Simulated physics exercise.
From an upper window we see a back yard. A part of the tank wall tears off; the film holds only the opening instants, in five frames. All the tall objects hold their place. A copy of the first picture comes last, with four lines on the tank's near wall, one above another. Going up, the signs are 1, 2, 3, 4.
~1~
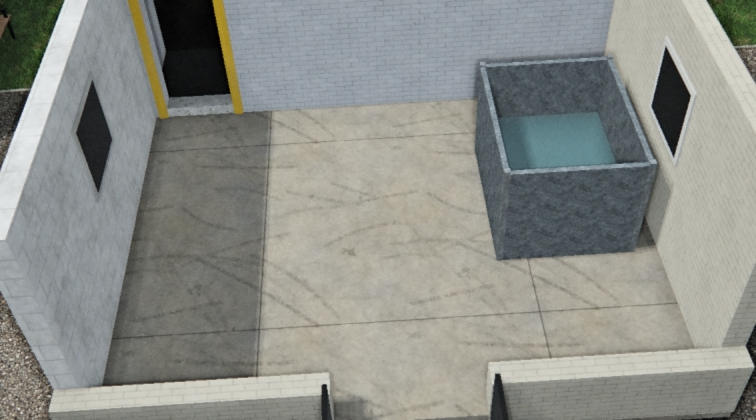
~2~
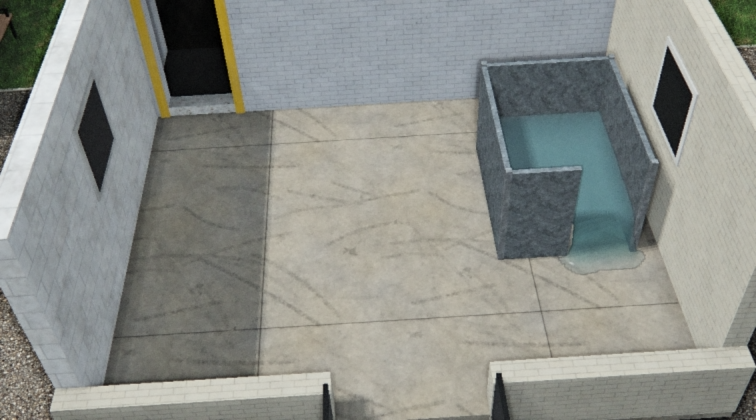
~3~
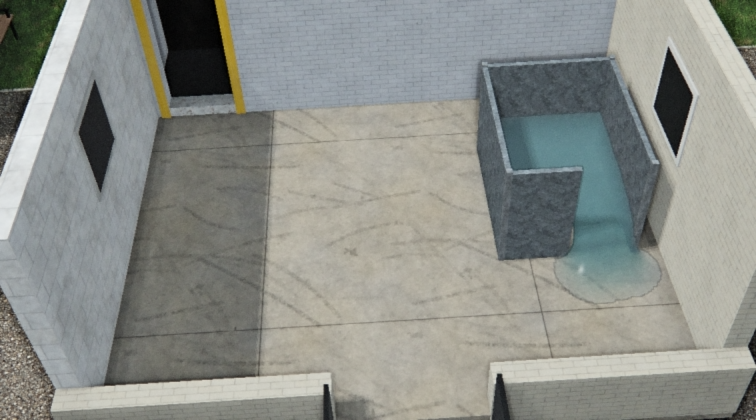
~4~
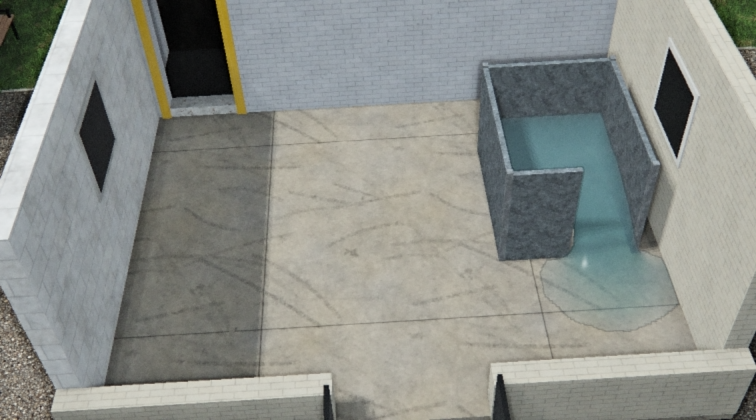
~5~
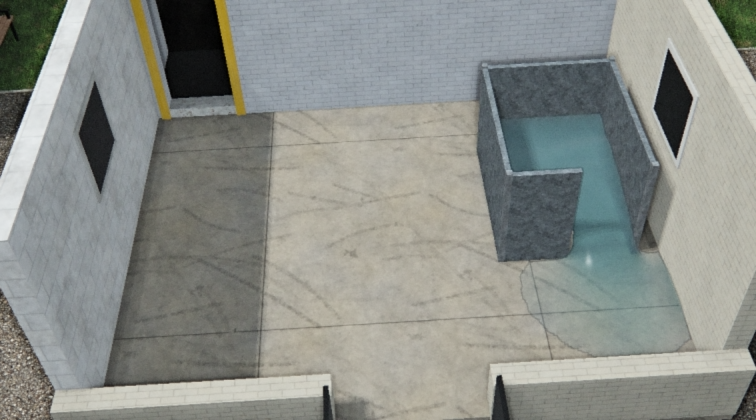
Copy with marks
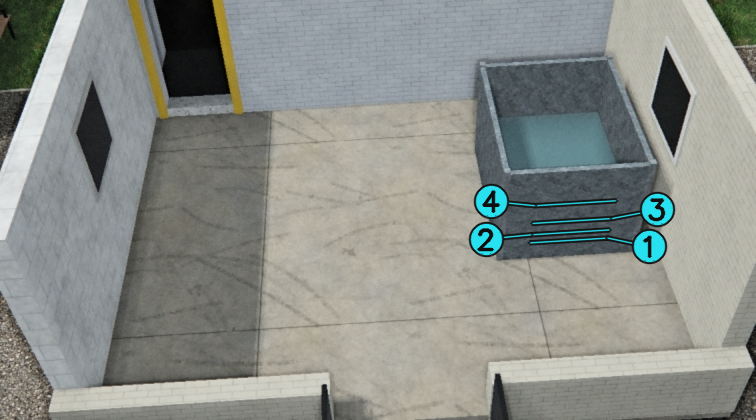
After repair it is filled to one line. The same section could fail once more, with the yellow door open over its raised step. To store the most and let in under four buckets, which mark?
Take 4.
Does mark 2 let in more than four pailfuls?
No, that is safe.
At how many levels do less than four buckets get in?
All four.
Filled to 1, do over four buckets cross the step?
No.
In cyan, 1 at (568, 240); 2 at (570, 232); 3 at (572, 220); 4 at (575, 203); from the bottom up 1, 2, 3, 4.
With 1, nothing gets over.
With 2, nothing gets over.
With 3, nothing gets over.
With 4, a bucket or two gets in.
